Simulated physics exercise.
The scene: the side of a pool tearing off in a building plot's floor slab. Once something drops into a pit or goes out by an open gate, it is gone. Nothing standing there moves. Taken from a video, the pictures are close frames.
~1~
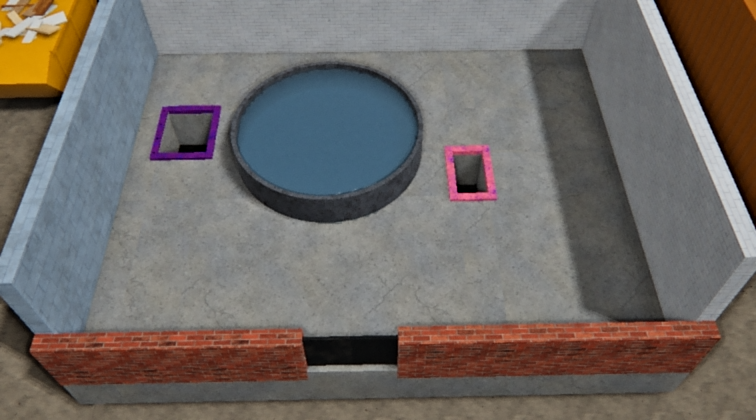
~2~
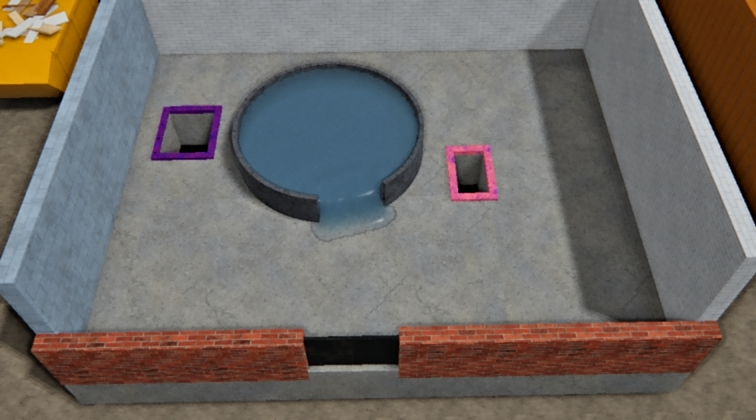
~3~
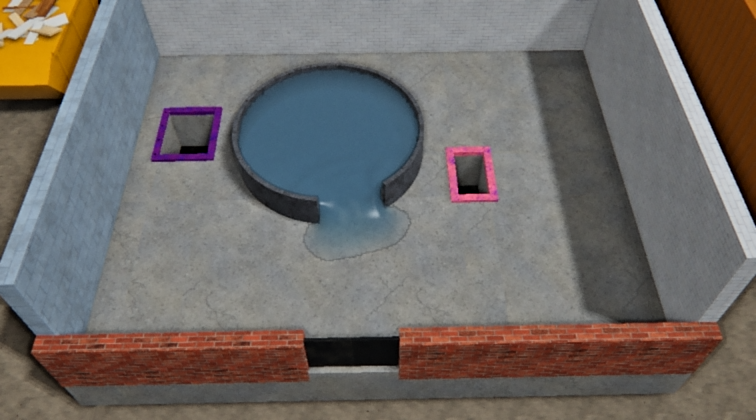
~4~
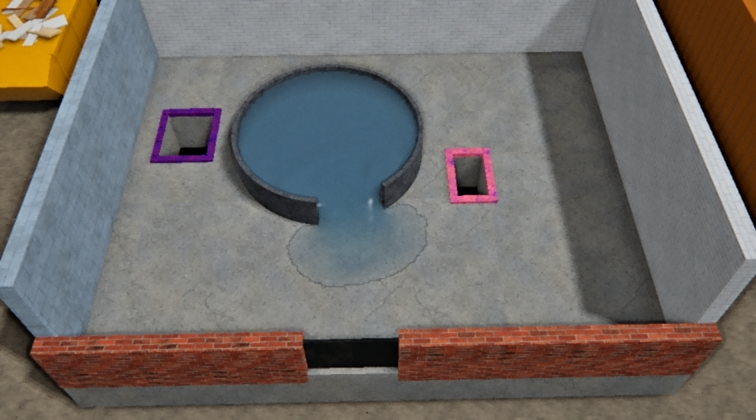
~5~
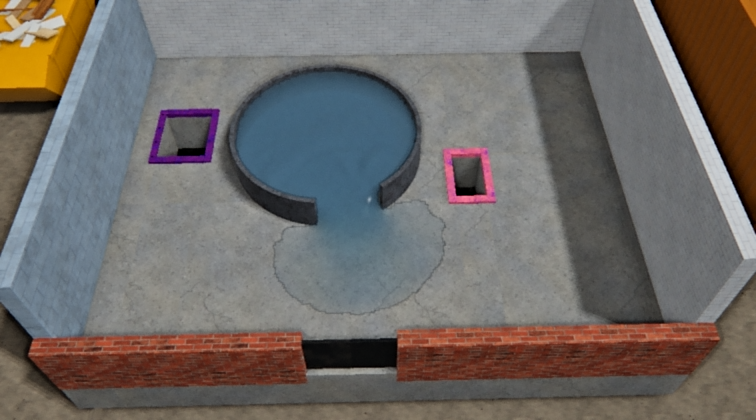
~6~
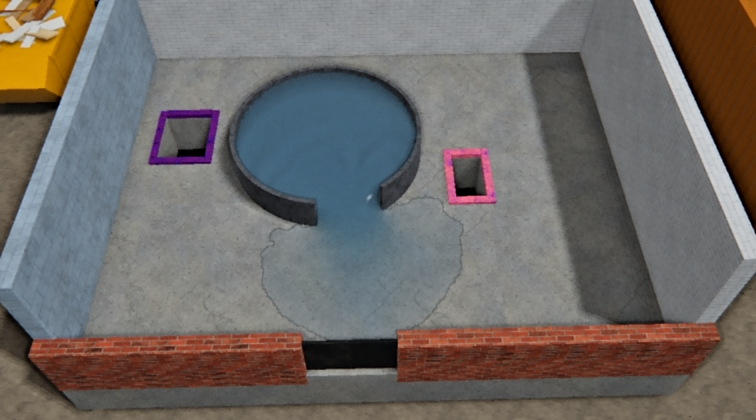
In a walled concrete plot, water pours from a round pool's gap and spreads forward.
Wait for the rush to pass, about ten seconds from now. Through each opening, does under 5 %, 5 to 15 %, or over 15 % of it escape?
Escaping: Through the gate, under 5 %; through the purple pit, under 5 %; through the pink pit, under 5 %.
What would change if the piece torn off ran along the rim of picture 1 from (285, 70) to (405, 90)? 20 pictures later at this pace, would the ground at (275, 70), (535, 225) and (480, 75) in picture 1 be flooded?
Point 1: Inundated; point 2: Unwetted; point 3: Inundated.
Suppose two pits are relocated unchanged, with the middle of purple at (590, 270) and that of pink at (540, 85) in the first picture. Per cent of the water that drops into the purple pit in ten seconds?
Purple: 15 %.
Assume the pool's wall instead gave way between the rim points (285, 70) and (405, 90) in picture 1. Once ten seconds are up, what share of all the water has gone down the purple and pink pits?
Out of every hundred parts, purple takes 8 and pink takes 0.
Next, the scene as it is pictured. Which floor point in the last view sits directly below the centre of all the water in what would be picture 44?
Around pixel (377, 214).
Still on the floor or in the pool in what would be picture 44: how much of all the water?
About 100 %.
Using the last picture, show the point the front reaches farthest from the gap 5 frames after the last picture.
Front's tip: Near (506, 354).
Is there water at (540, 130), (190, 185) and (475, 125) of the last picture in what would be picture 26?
Left dry; left dry; left dry.
A moment on, water covers 20 % of the floor; the gate 0 %, the purple pit 0 %, the pink pit 0 %.
Next, water covers 25 % of the floor; the gate 0 %, the purple pit 0 %, the pink pit 0 %.
Then, water covers 35 % of the floor; the gate 0 %, the purple pit 0 %, the pink pit 0 %.
Later, water covers 65 % of the floor; the gate 0 %, the purple pit 0 %, the pink pit 0 %.
In the end, water covers 95 % of the floor; the gate 0 %, the purple pit 1 %, the pink pit 0 %.
